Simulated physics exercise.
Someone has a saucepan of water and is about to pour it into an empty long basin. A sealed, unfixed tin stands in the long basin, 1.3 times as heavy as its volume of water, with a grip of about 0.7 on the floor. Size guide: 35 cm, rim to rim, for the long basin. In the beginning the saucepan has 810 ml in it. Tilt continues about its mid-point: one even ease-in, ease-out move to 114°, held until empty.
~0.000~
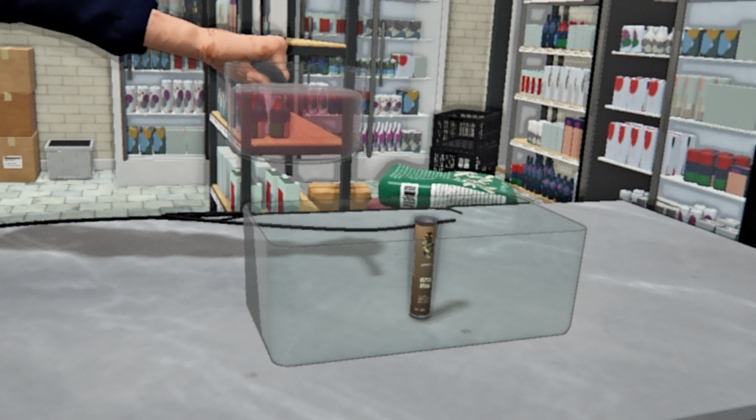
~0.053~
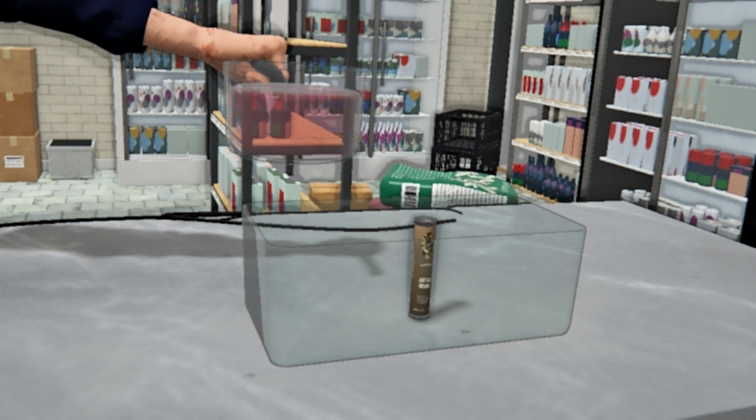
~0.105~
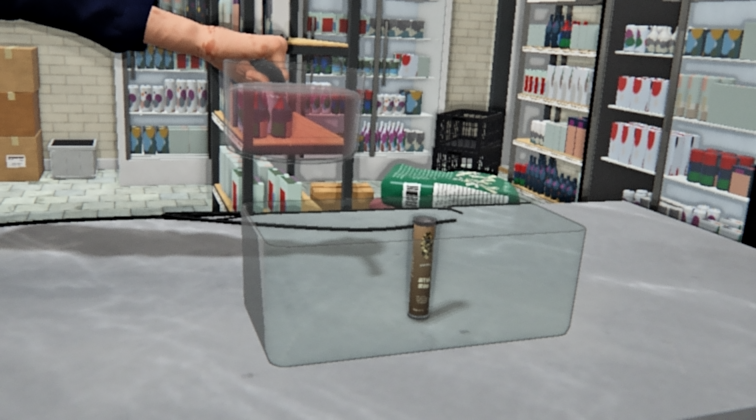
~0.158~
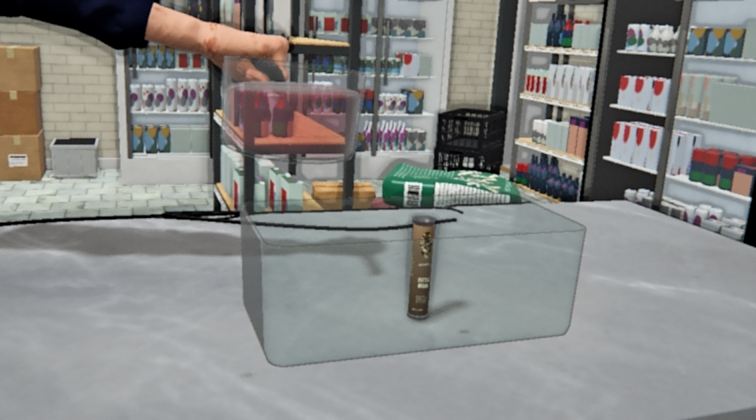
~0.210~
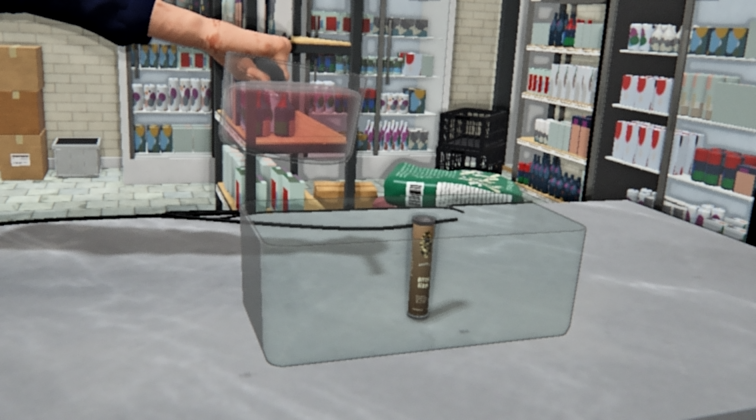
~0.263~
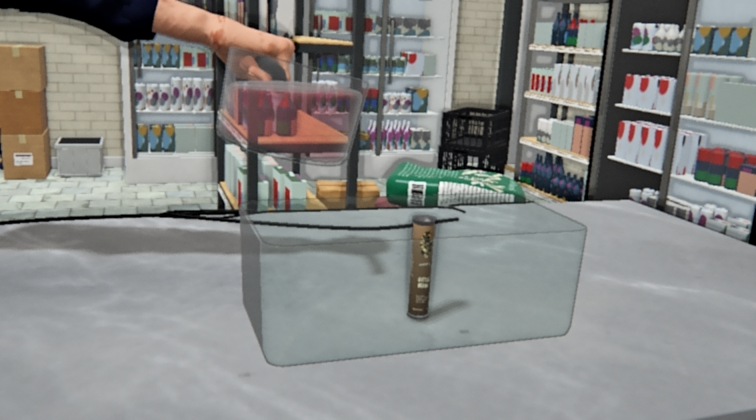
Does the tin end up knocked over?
Yes.
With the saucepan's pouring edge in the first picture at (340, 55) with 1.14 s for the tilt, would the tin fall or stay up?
It tumbles.
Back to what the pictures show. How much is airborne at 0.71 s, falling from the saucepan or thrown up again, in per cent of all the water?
It comes to about 24 percent.
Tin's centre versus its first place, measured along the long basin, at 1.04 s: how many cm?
I'd put it at around 3 centimetres.
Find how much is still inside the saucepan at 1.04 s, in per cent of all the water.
10 %.
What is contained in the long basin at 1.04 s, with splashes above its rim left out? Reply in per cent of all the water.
About 82 per cent.
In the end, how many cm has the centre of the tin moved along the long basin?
Looks like roughly 7.5 cm in total.
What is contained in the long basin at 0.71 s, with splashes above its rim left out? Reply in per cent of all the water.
I'd put it near 10 percent.
By 0.71 s the tilt is 69° and 65 per cent is still to pour; the tin stands where it began.
By 1.04 s the tilt is 106° and 11 per cent is still to pour; the tin leans 34°.
By 1.38 s the tilt is 114° and 0 per cent is still to pour; the tin lies on its side.
By 1.75 s the tilt is 114° and 0 per cent is still to pour; the tin lies on its side.
At rest the tin lies on its side.
